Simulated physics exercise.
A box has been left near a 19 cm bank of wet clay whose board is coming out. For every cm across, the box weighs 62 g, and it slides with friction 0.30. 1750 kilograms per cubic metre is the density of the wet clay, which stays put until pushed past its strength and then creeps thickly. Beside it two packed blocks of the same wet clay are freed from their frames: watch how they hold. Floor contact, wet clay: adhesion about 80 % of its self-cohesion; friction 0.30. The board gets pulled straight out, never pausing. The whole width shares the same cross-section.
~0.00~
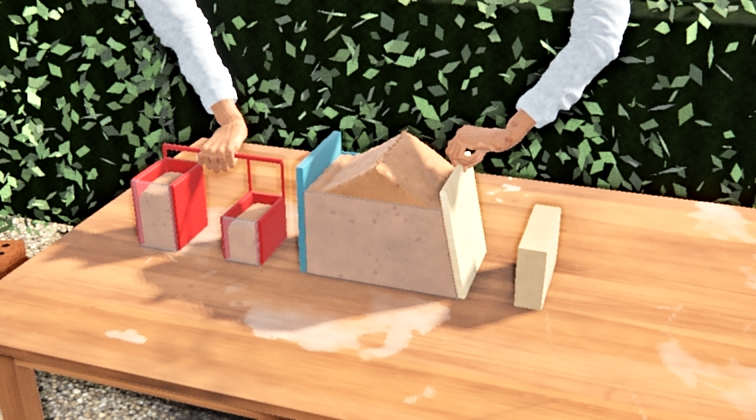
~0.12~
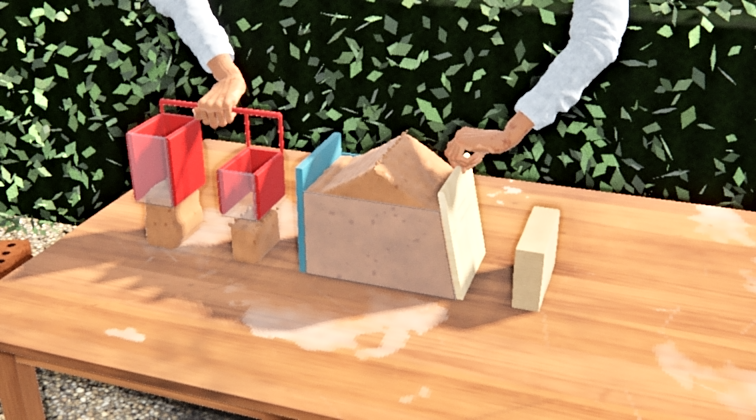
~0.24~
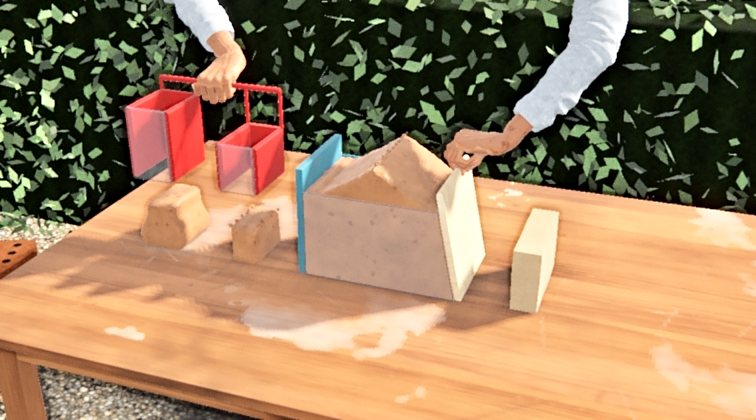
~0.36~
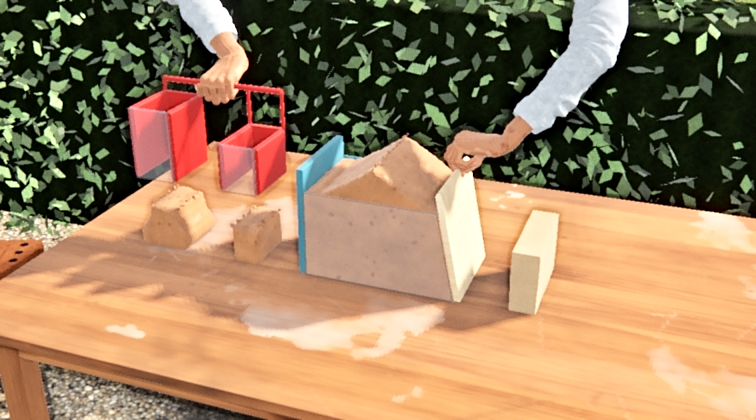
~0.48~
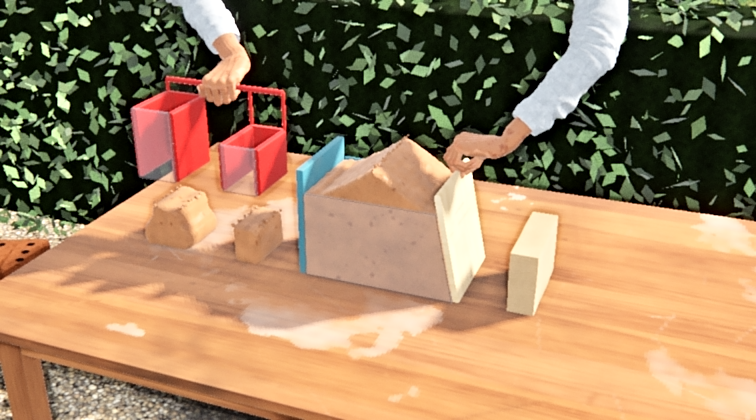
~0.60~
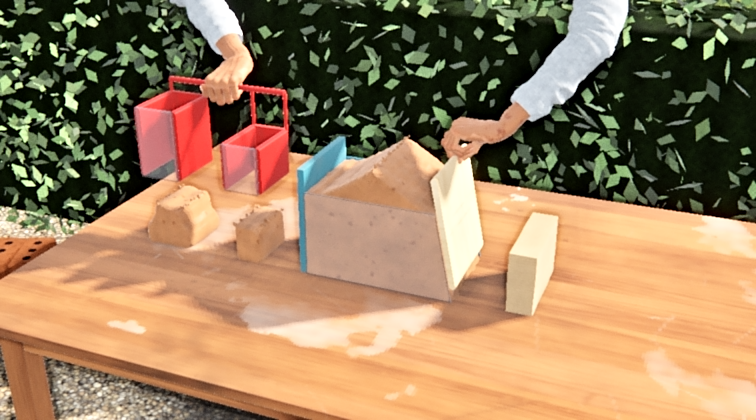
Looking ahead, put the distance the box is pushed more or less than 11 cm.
Shorter than 11 cm.
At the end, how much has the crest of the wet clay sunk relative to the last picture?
Roughly 7.0 cm.
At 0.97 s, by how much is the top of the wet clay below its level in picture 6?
By my estimate, near 3.5 cm.
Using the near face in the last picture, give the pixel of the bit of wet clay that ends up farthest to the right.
Roughly at the pixel (531, 316).
After 0.77 s, the box has not moved.
After 0.97 s, the box has not moved.
After 1.17 s, the box has been pushed 2.2 cm.
After 1.37 s, the box has been pushed 6.8 cm.
After 2.08 s, the box has been pushed 6.0 cm.
